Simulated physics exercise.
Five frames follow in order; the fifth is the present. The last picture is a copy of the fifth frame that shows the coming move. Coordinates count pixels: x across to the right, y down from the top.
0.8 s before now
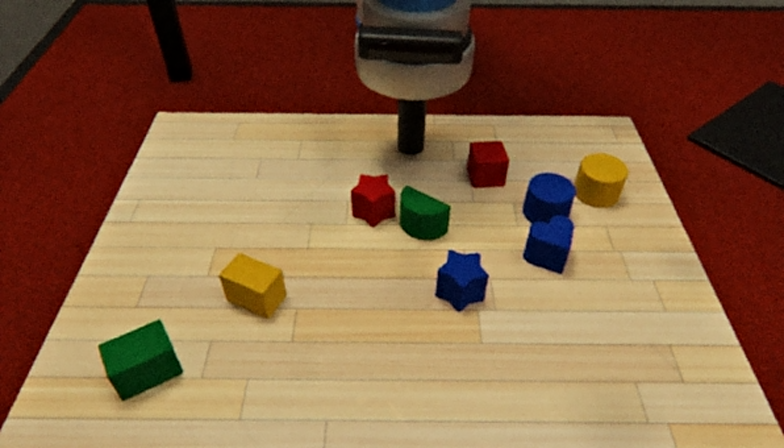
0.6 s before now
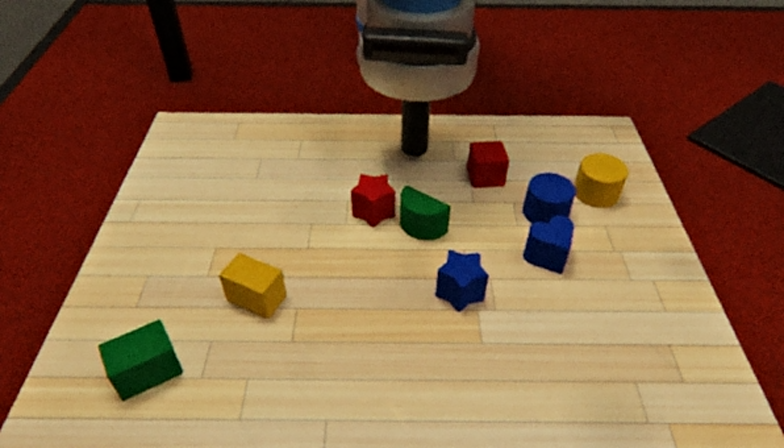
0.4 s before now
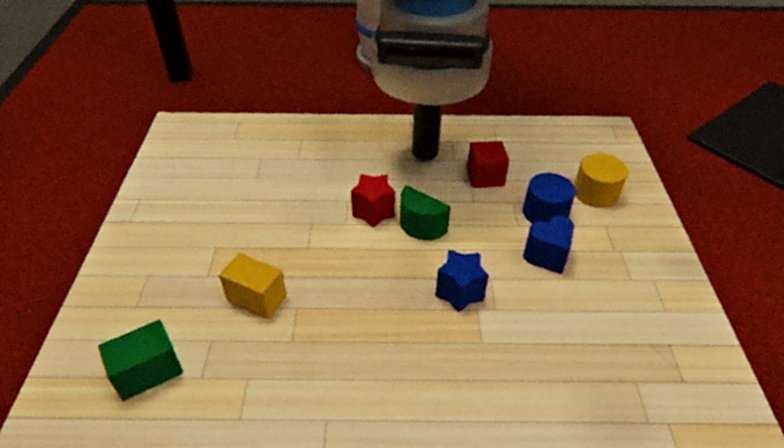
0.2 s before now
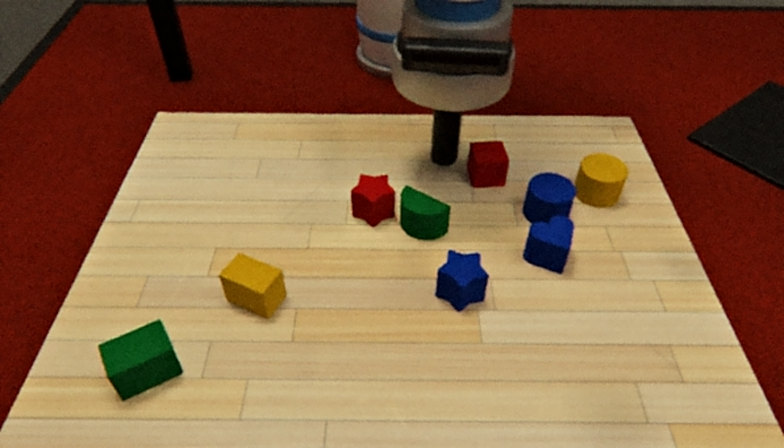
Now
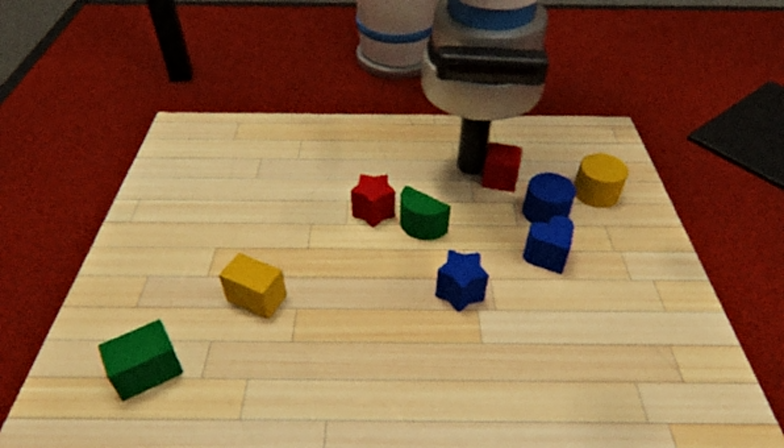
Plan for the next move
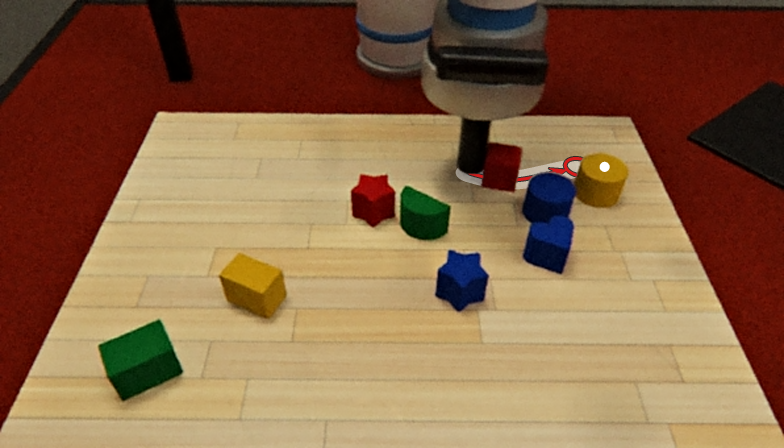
Robot arm moving right across a wooden board of coloured blocks, its dark tool nudging the red cube slightly to the right.
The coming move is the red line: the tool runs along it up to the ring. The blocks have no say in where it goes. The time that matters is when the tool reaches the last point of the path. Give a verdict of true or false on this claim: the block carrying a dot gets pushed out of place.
Verdict: True.
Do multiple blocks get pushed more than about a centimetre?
In short: Yes.
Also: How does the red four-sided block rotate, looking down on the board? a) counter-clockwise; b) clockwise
My pick is b.
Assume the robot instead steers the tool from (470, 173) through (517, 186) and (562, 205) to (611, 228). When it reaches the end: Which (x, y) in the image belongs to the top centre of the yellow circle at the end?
When the path ends, it will be at (645, 162).
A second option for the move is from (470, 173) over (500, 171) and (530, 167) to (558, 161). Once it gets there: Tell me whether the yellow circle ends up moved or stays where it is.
It keeps its position.
The drawn path runs from (470, 173) by way of (508, 180) and (545, 175) to (579, 167); the dot is on the yellow circle.
What follows on the original path. One third of the way, tool (511, 173); red four-sided block (547, 161); blue circle (557, 189).
Two thirds of the way, tool (547, 167); red four-sided block (581, 160), turned 20° clockwise; blue circle (557, 189); yellow circle (624, 171).
At the end, tool (581, 160); red four-sided block (607, 159), turned 45° clockwise; blue circle (557, 189); yellow circle (646, 178).
